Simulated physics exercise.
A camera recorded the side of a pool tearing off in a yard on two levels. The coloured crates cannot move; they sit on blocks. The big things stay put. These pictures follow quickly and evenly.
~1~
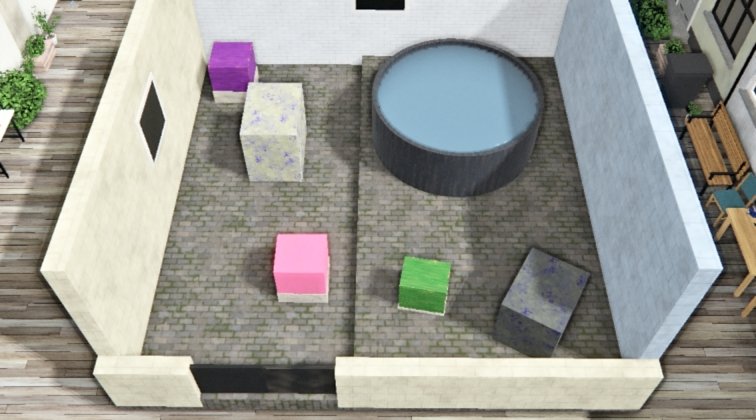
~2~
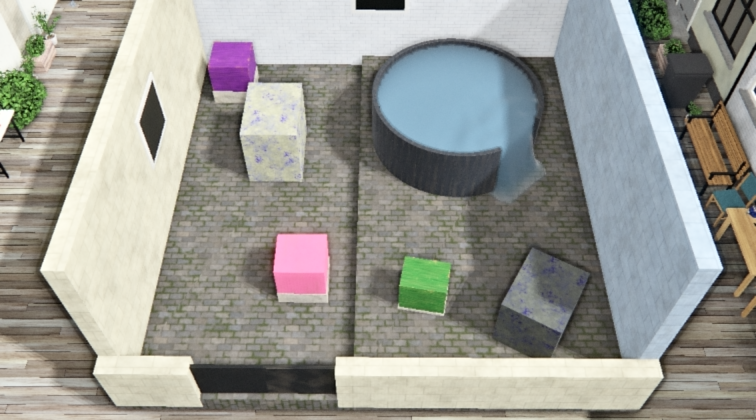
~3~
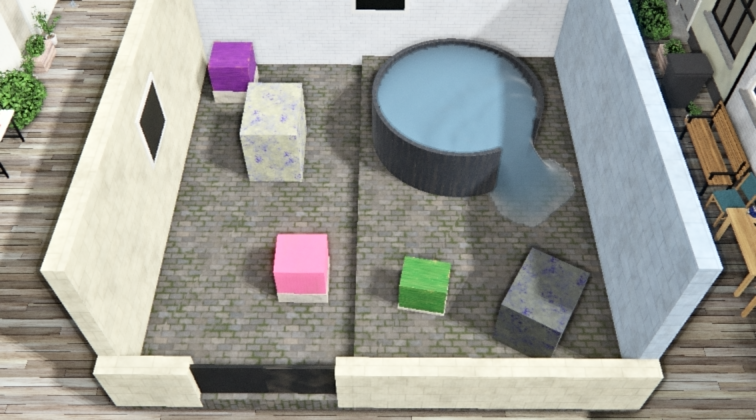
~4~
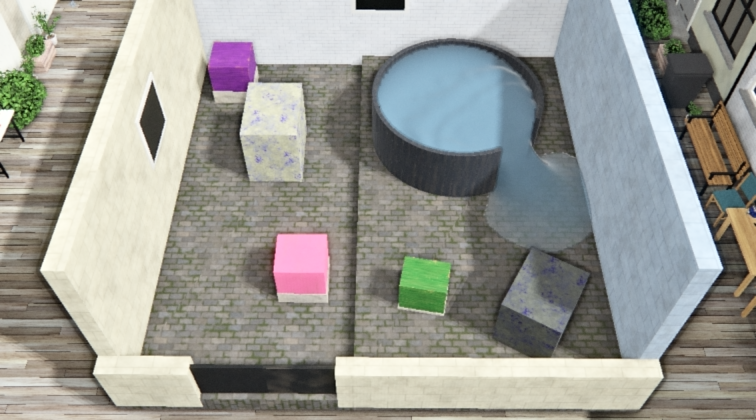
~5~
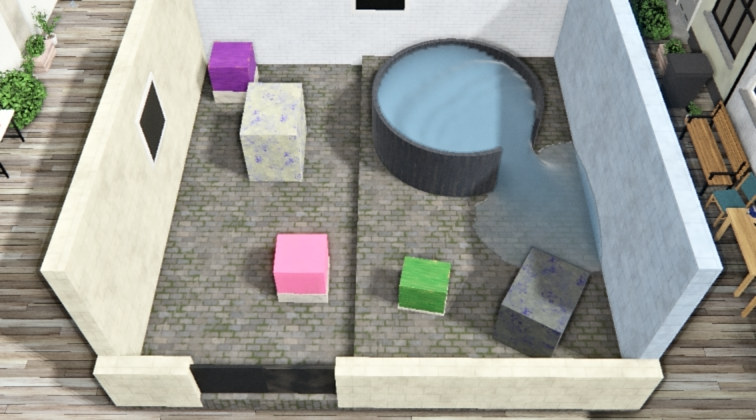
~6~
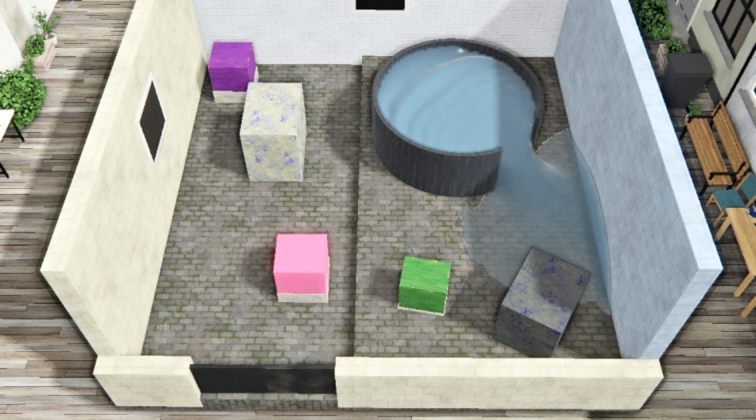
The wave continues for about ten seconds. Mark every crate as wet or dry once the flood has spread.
Green crate: Wet, purple crate: Dry, pink crate: Dry.
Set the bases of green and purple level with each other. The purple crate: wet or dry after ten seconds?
The purple one is wetted.
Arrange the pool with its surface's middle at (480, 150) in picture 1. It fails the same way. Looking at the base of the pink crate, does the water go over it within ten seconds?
Pink crate: Untouched.
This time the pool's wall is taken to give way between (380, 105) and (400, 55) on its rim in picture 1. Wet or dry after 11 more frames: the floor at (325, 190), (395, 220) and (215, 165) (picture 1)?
Sodden, then spared, then sodden.
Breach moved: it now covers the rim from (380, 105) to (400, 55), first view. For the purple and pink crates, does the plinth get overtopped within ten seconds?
Purple: Overtopped; pink: Overtopped.
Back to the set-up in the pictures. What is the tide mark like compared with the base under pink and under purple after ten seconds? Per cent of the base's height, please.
Some 80 and 80 % respectively.
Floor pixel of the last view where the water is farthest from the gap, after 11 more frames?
My guess is roughly (313, 382).
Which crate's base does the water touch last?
That one's the purple-painted one.
A moment on, water covers 20 % of the floor; the green crate water round its plinth, the purple crate not reached, the pink crate not reached.
Next, water covers 30 % of the floor; the green crate water round its plinth, the purple crate not reached, the pink crate not reached.
Then, water covers 60 % of the floor; the green crate water round its plinth, the purple crate not reached, the pink crate water round its plinth.
Later, water covers 95 % of the floor; the green crate water round its plinth, the purple crate water round its plinth, the pink crate water round its plinth.
In the end, water covers 100 % of the floor; the green crate was topped, the purple crate stayed above the water, the pink crate stayed above the water.
